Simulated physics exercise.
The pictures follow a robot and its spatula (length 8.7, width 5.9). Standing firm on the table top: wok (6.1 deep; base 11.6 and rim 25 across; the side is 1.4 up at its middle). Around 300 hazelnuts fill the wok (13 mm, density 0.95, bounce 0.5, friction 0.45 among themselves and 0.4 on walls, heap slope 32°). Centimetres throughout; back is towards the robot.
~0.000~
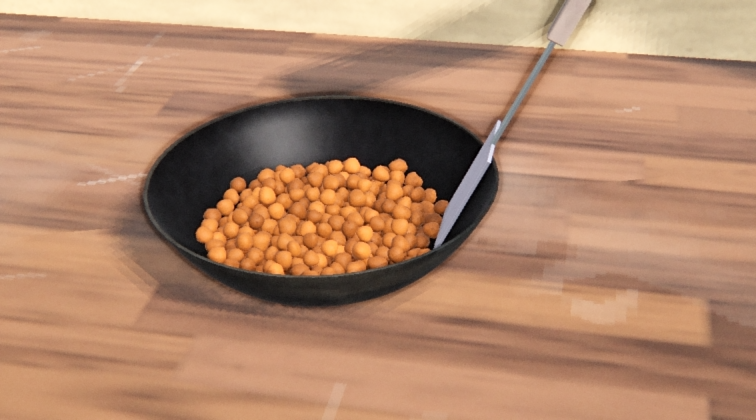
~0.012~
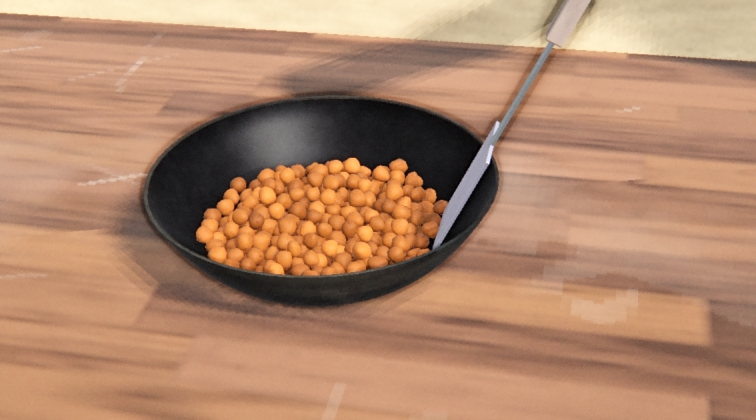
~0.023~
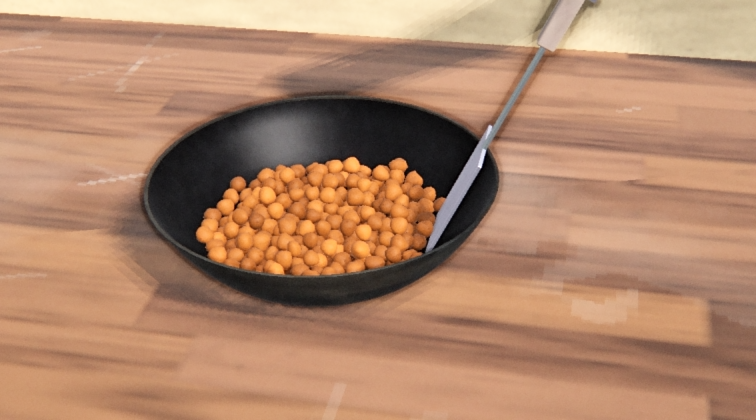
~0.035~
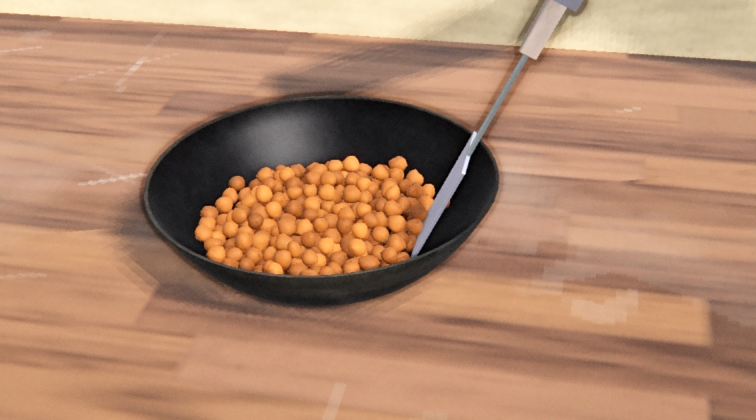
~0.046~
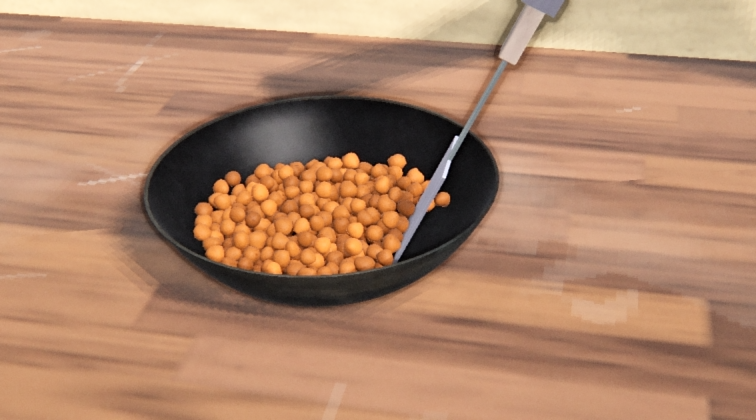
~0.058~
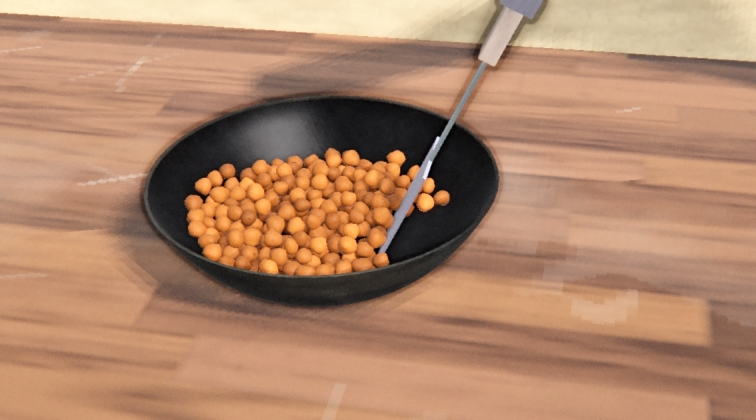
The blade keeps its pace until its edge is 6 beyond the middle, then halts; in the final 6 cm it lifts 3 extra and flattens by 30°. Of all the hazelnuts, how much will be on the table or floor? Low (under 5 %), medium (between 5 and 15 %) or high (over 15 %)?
Share on the table or floor: Medium (between 5 and 15 %).
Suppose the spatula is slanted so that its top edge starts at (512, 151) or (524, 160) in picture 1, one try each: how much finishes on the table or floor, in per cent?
About 5 and 5 per cent.
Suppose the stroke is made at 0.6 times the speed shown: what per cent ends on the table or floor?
Some 0 per cent.
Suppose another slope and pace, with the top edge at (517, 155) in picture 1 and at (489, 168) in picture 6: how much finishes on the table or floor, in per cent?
About 0 per cent.
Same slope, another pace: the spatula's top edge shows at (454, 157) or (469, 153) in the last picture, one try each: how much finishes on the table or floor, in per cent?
About 0 and 0 per cent.
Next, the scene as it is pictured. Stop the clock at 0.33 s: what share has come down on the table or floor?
Some 4 per cent.
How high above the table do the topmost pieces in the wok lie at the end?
About 6.0 cm.
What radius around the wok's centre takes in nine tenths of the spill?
Roughly 30 cm.
After 0.09 s, sloping 65°, highest piece 6 above the table; 300 in the wok.
After 0.11 s, sloping 54°, highest piece 8 above the table; 300 in the wok.
After 0.33 s, sloping 35°, highest piece 8 above the table; 278 in the wok, 10 on the table or floor, 12 on the blade or in flight.
After 1.38 s, sloping 35°, highest piece 6 above the table; 278 in the wok, 22 on the table or floor.
In the end, 278 in the wok, 22 on the table or floor. That is 7 % on the table or floor.
